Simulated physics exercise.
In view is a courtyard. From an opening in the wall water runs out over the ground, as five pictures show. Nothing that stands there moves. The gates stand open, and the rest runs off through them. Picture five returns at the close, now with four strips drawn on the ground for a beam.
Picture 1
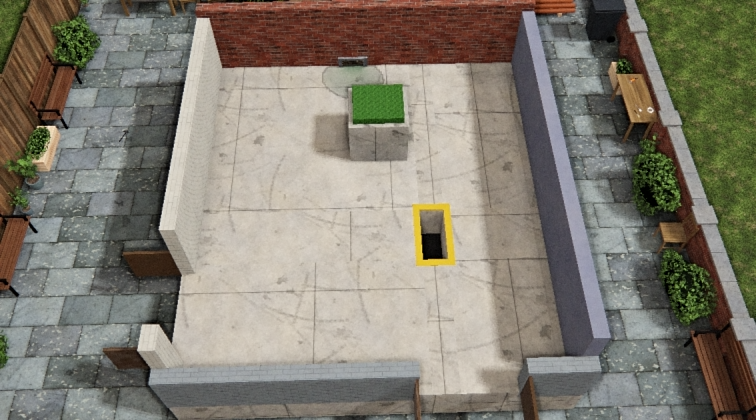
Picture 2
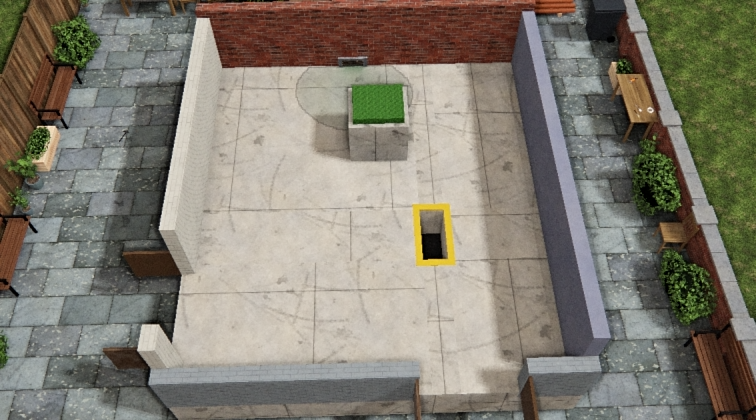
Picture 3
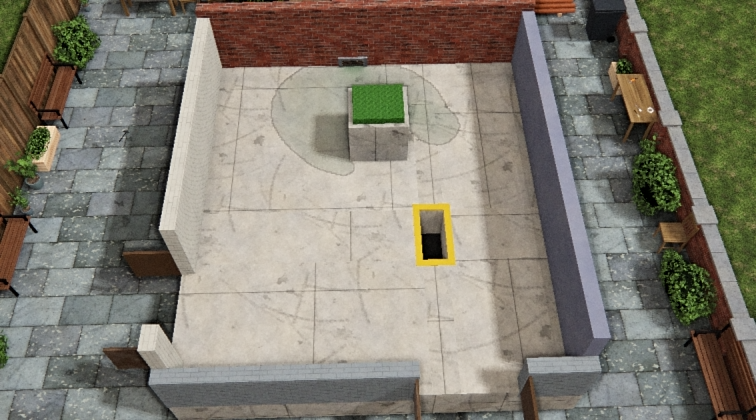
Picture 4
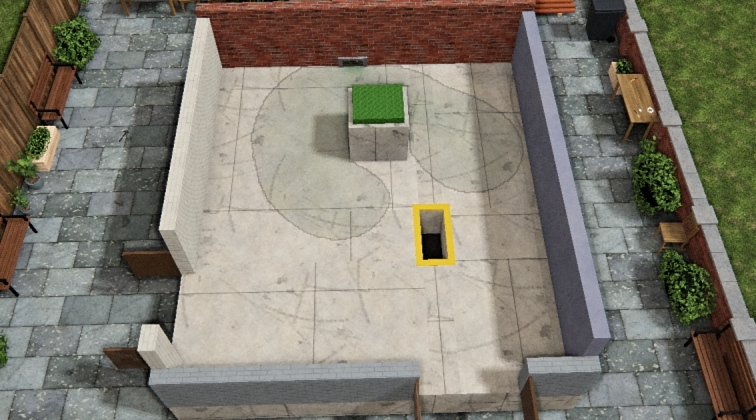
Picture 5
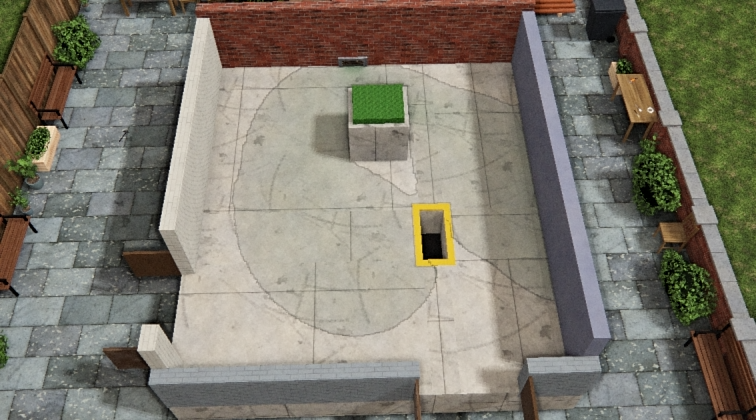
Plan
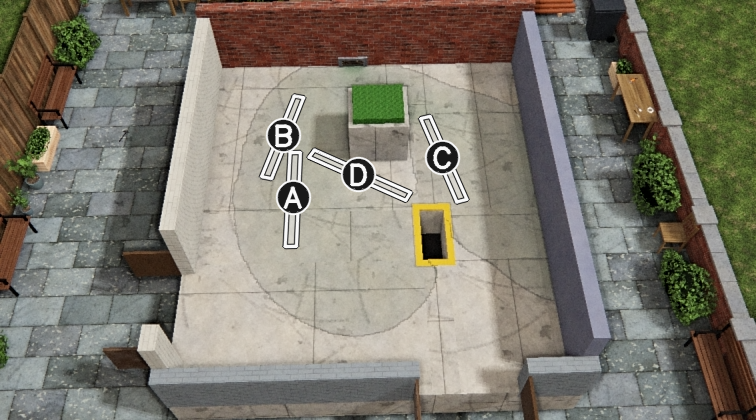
A walled courtyard with a pale slab floor is seen from high above, between grey paved strips with benches and shrubs. A red brick wall stands at the back, a block topped with green sits before it, and a yellow-edged opening lies right of centre. From the back wall, a thin sheet of water spreads around the block and across the floor, reaching the yellow-edged opening, while the camera stays still.
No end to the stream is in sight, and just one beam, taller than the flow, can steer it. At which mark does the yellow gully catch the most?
C is best.
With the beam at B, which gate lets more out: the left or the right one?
More leaves on the right.
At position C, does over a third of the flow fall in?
No.
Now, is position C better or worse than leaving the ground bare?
Position C is better.
In white, A from (290, 246) to (295, 152); B from (266, 177) to (298, 96); C from (425, 117) to (461, 200); D from (311, 153) to (408, 196).
Choosing A, about 9 % of the stream goes into the yellow gully, about 90 % out by the gates.
Choosing B, about 8 % of the stream goes into the yellow gully, about 90 % out by the gates.
Choosing C, about 15 % of the stream goes into the yellow gully, about 84 % out by the gates.
Choosing D, about 7 % of the stream goes into the yellow gully, about 93 % out by the gates.
